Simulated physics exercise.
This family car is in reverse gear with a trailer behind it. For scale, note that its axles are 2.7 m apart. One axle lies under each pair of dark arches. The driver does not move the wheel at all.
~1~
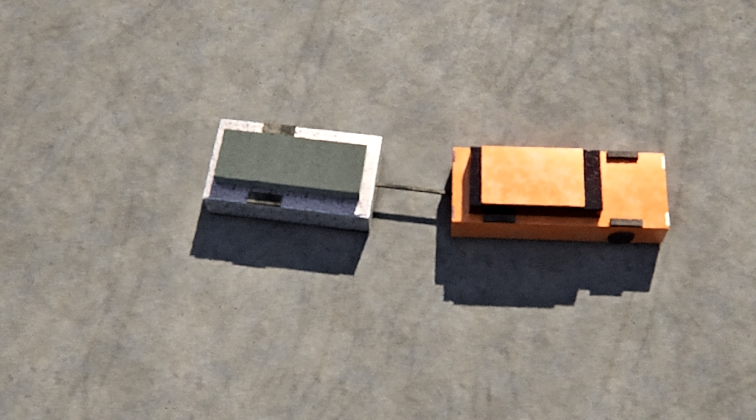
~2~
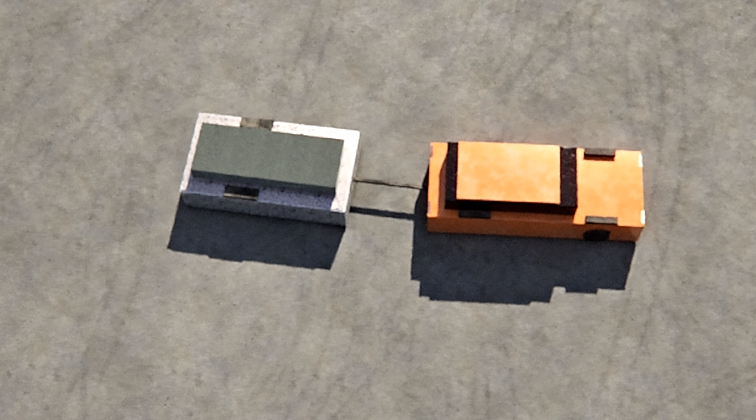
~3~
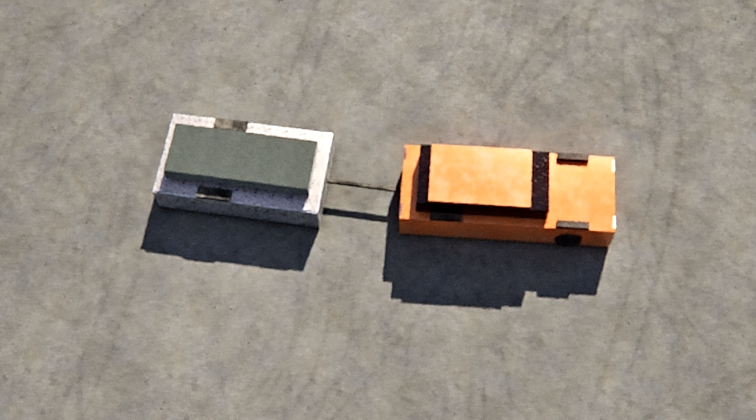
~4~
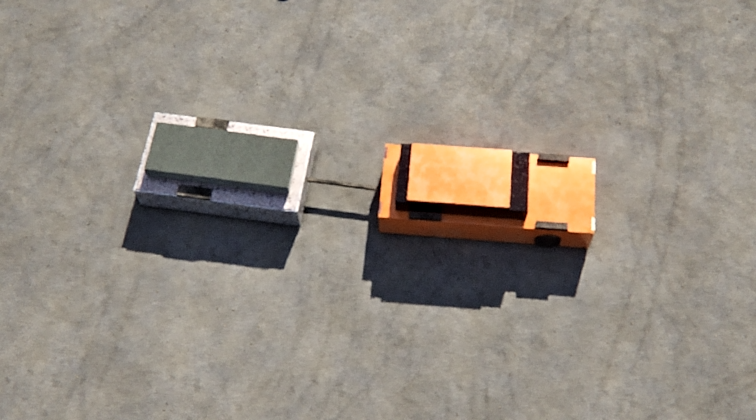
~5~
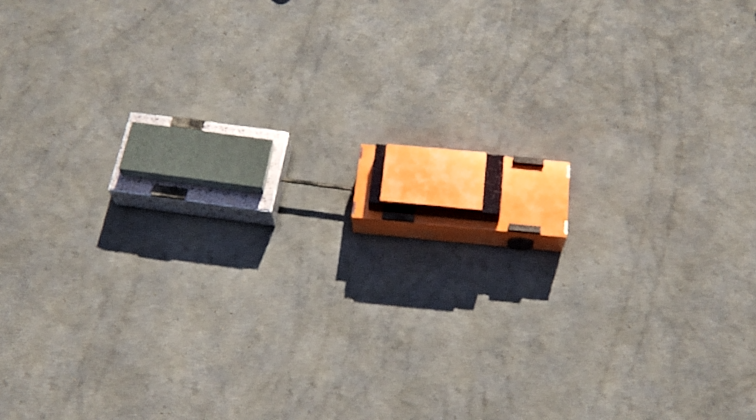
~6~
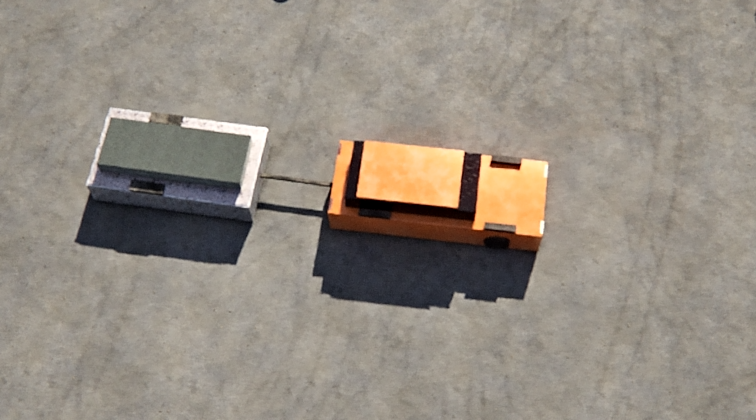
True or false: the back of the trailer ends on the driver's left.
False.
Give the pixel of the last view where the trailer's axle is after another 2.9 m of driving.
It ends up close to (32, 138).
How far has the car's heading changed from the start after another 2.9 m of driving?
Roughly 10 degrees.
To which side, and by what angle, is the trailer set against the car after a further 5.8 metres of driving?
Roughly 25 degrees to the car's right.
2.9 m further on, the tail is 7° to the car's right, the car has turned 11° and the trailer's axle is at (32, 138) of the last picture.
5.8 m further on, the tail is 26° to the car's right, the car has turned 16° and the trailer's axle is out of the picture.
8.6 m further on, the tail is 60° to the car's right, the car has turned 22° and the trailer's axle is out of the picture; it has jack-knifed.
